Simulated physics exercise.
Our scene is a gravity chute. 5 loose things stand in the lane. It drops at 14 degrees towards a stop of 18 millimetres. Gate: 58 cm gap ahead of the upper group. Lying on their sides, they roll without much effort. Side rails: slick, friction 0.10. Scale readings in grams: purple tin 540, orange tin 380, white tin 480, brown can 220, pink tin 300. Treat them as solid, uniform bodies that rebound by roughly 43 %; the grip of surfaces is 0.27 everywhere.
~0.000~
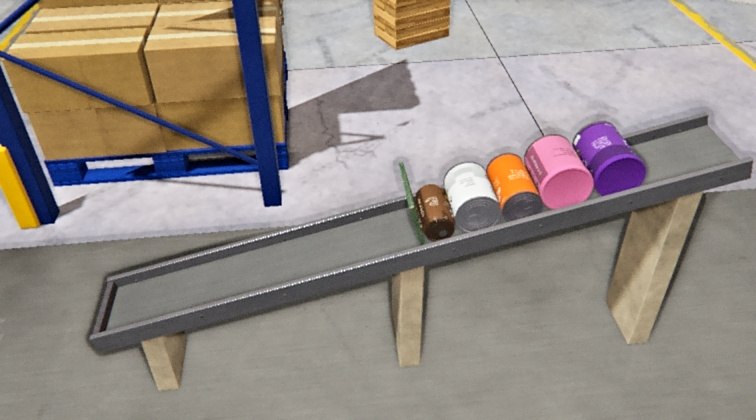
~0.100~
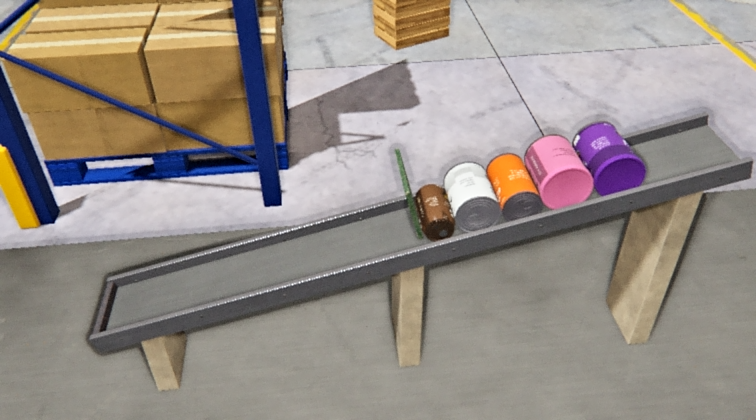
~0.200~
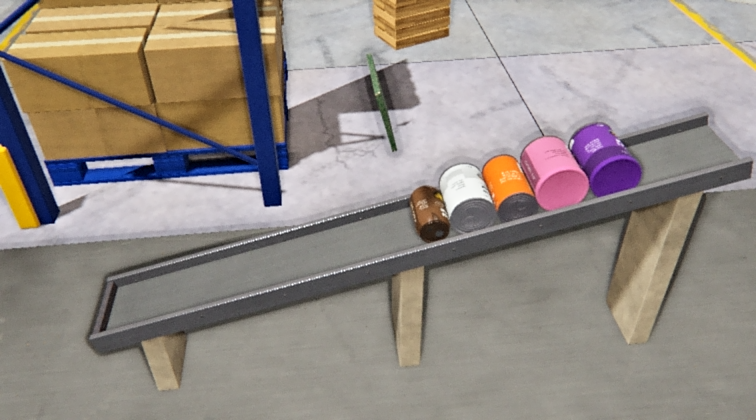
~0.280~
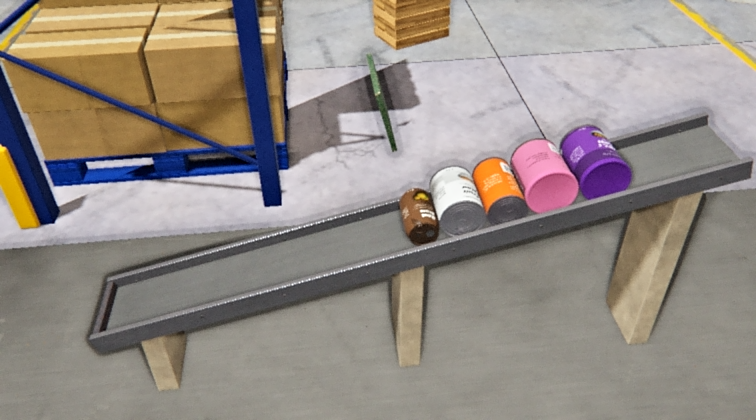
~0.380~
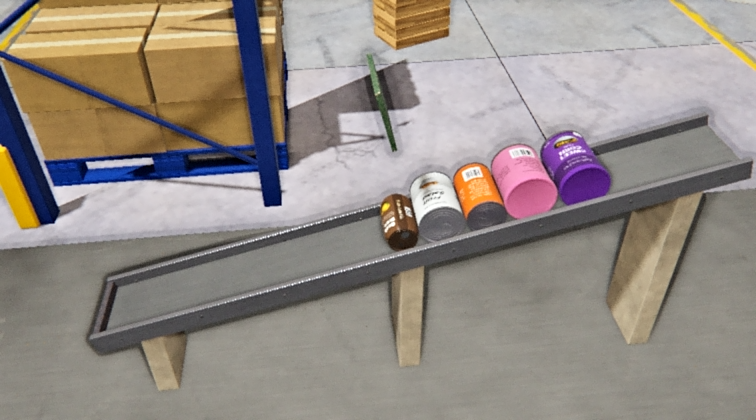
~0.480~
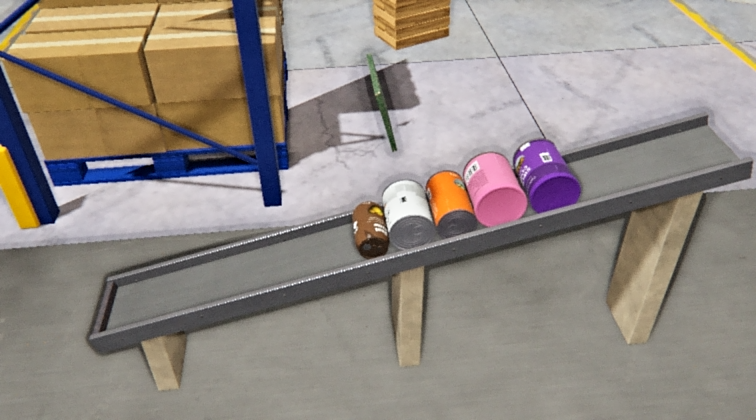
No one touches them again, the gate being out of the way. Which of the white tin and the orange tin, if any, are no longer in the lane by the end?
In the end the white tin is no longer in the lane; the orange tin is no longer in the lane.
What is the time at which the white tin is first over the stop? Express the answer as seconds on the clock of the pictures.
It happens at about 1.1 s.
Around 0.78 s, leader 22 cm from the stop; orange tin near (315, 243); white tin near (273, 252).
Around 1.28 s, orange tin, white tin and brown can now over the stop.
Around 1.88 s, pink tin now over the stop; purple tin not moving.
Finally (2.5 s), over the stop, orange tin, white tin, brown can and pink tin; the last one in the lane.
